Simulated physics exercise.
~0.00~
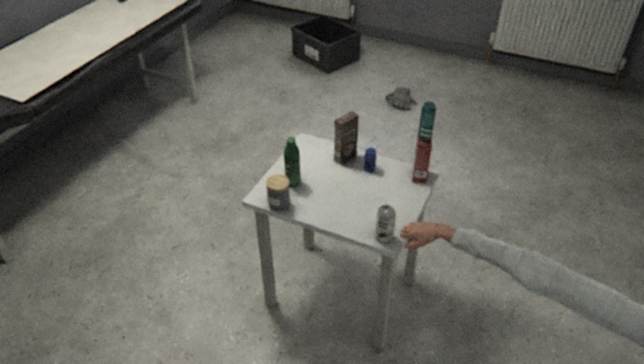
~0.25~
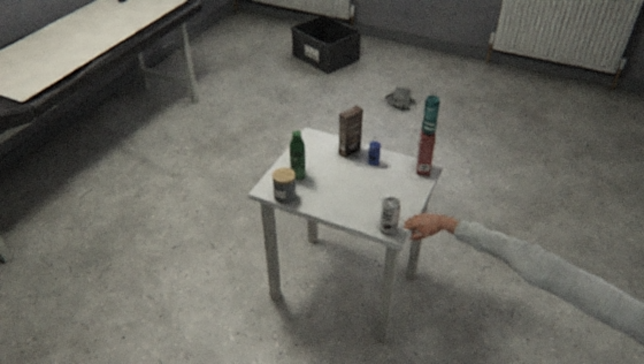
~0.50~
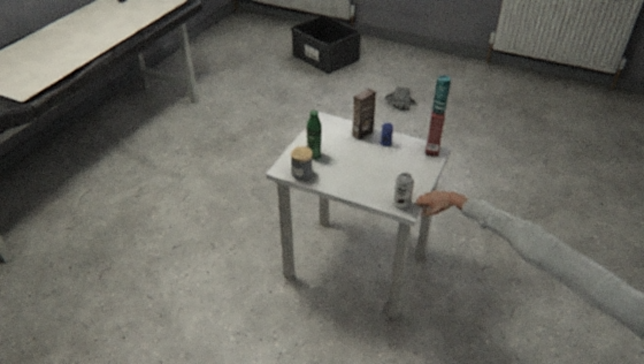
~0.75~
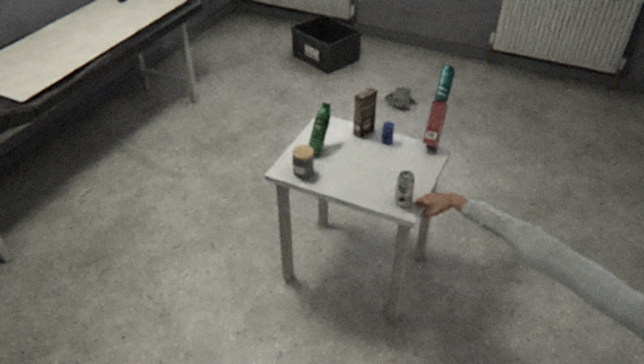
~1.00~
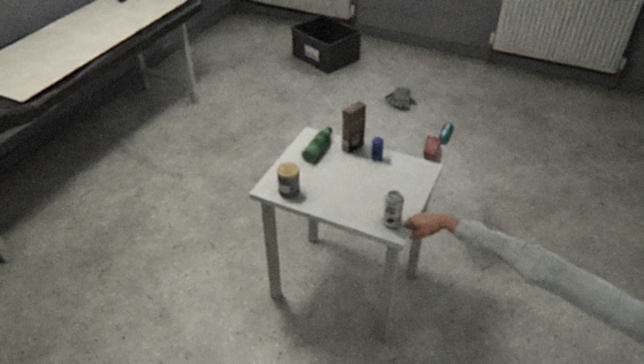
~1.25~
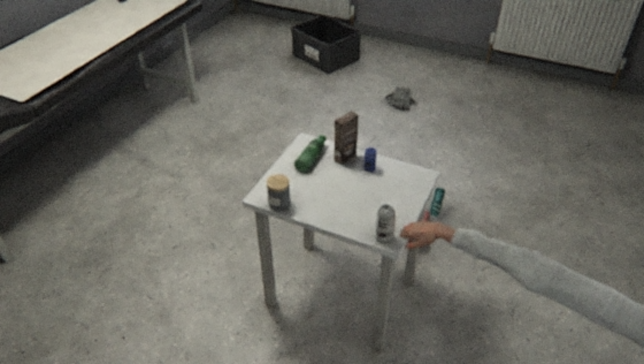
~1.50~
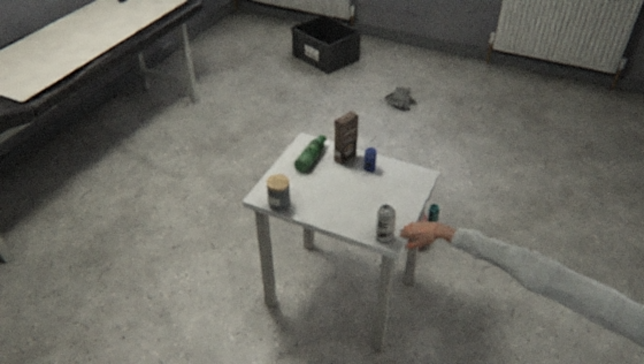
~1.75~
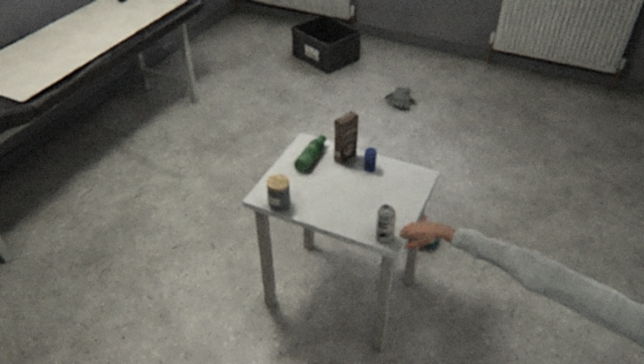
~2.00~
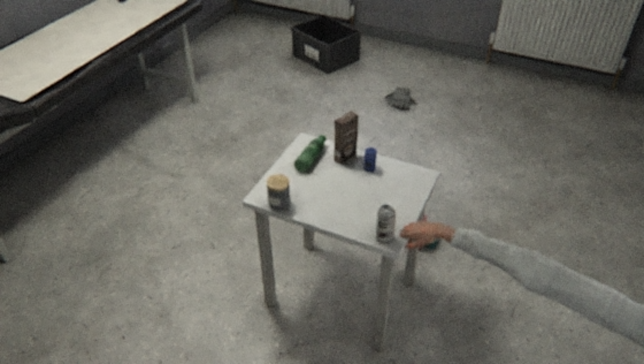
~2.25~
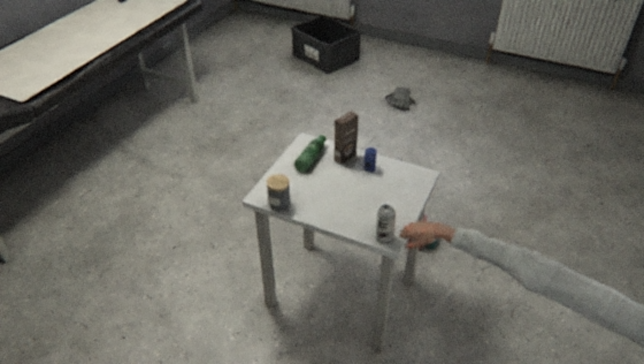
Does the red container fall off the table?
Yes, the red container goes over the edge of the table, while the small blue shaker stays on top.
